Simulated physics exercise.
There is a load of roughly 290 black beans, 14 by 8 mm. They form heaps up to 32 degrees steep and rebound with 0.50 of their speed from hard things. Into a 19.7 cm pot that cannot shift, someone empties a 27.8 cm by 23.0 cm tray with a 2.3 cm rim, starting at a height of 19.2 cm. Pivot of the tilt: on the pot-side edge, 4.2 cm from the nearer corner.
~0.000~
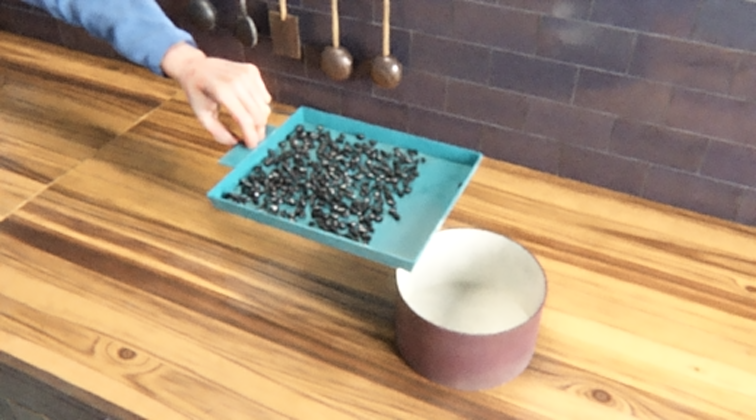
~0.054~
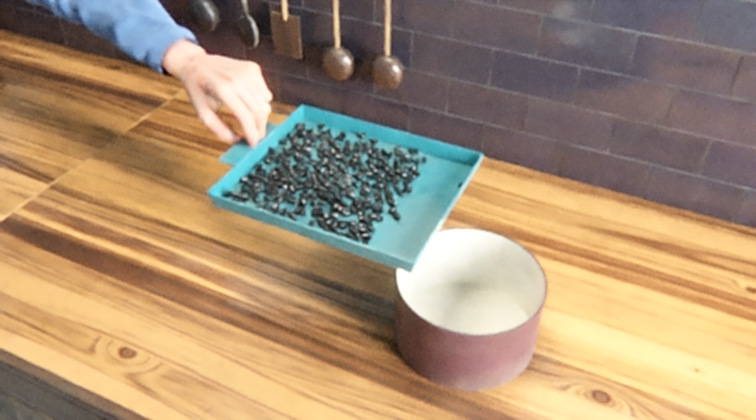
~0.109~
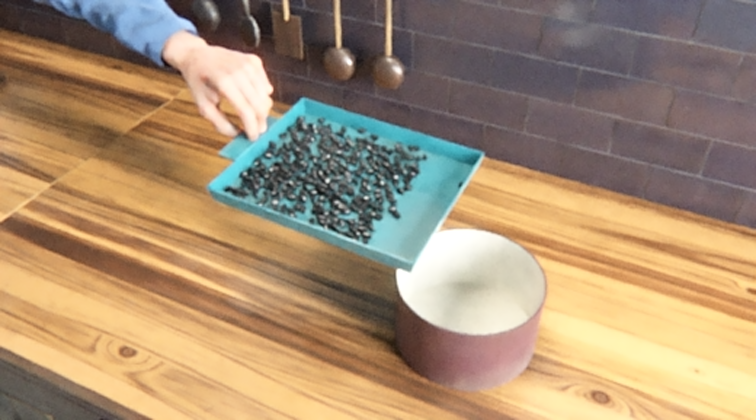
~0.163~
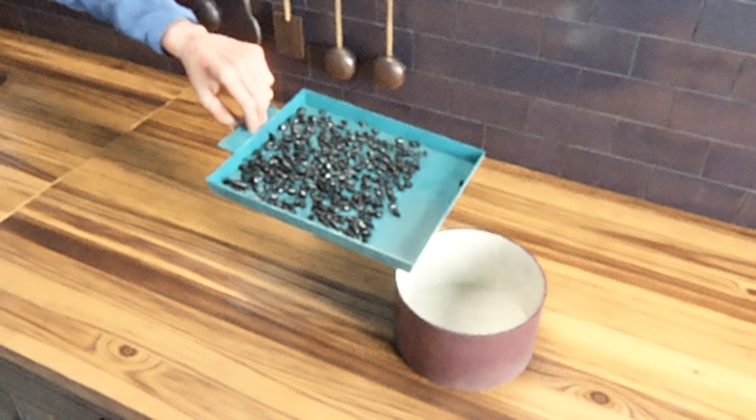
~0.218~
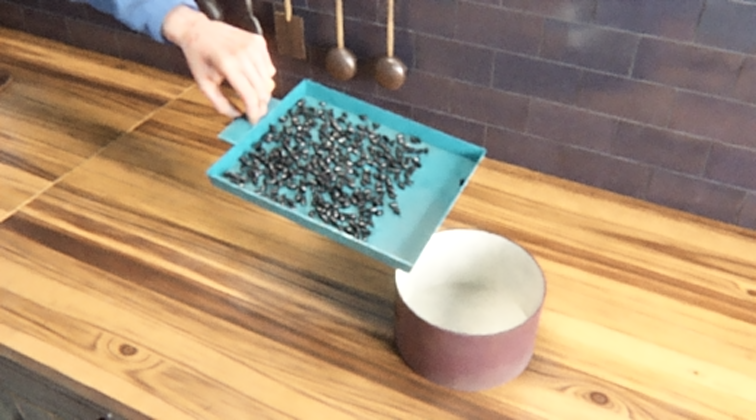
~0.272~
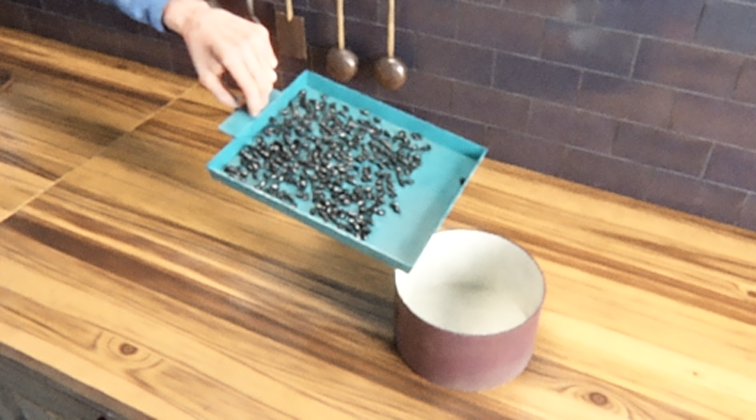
A hand slowly tilts a teal tray of black beans above a dark red pot.
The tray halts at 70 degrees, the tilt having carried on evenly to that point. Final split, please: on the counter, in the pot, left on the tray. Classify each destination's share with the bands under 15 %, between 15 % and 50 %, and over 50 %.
Counter: Between 15 % and 50 %; pot: Between 15 % and 50 %; tray: Between 15 % and 50 %.
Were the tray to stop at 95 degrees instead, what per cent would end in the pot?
Around 55 %, I reckon.
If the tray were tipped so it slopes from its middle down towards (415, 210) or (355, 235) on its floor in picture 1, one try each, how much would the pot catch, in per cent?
Roughly 25 % for the first direction, roughly 0 % for the second.
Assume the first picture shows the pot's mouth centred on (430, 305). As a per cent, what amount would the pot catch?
60 %.
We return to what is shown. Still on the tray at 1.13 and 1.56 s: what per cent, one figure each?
Sequence: 90; 70.
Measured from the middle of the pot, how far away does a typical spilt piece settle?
20 cm.
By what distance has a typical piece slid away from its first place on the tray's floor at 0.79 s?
Displacement on the tray: About 9 cm.
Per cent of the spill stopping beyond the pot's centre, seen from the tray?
Some 70 per cent.
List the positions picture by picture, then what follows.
Tray tilt 0 degrees, front corners at (212, 193) and (412, 258); middle of the pieces at (326, 176); pot at (471, 277), in the first frame.
Tray tilt 1 degrees, front corners at (213, 191) and (412, 258); middle of the pieces at (327, 175), in the second frame.
Tray tilt 3 degrees, front corners at (212, 186) and (412, 259); middle of the pieces at (327, 171), in the third frame.
Tray tilt 6 degrees, front corners at (212, 179) and (412, 260), lowest corner right front; middle of the pieces at (327, 165), in the fourth frame.
Tray tilt 9 degrees, front corners at (212, 172) and (411, 261), lowest corner right front; middle of the pieces at (328, 160), in the fifth frame.
Tray tilt 11 degrees, front corners at (212, 165) and (411, 262), lowest corner right front; middle of the pieces at (328, 155); pot at (470, 278). The tray's pace is about 55 degrees a second, in the sixth frame.
After 0.79 s, tilt 40 degrees; the tray holds 100 %, the pot 0 %.
After 1.13 s, tilt 58 degrees; the tray holds 90 %, the pot 0 %.
After 1.56 s, tilt 70 degrees; the tray holds 70 %, the pot 15 %.
By 3.9 s all is still; counter 30 %, pot 35 %, tray 35 %.
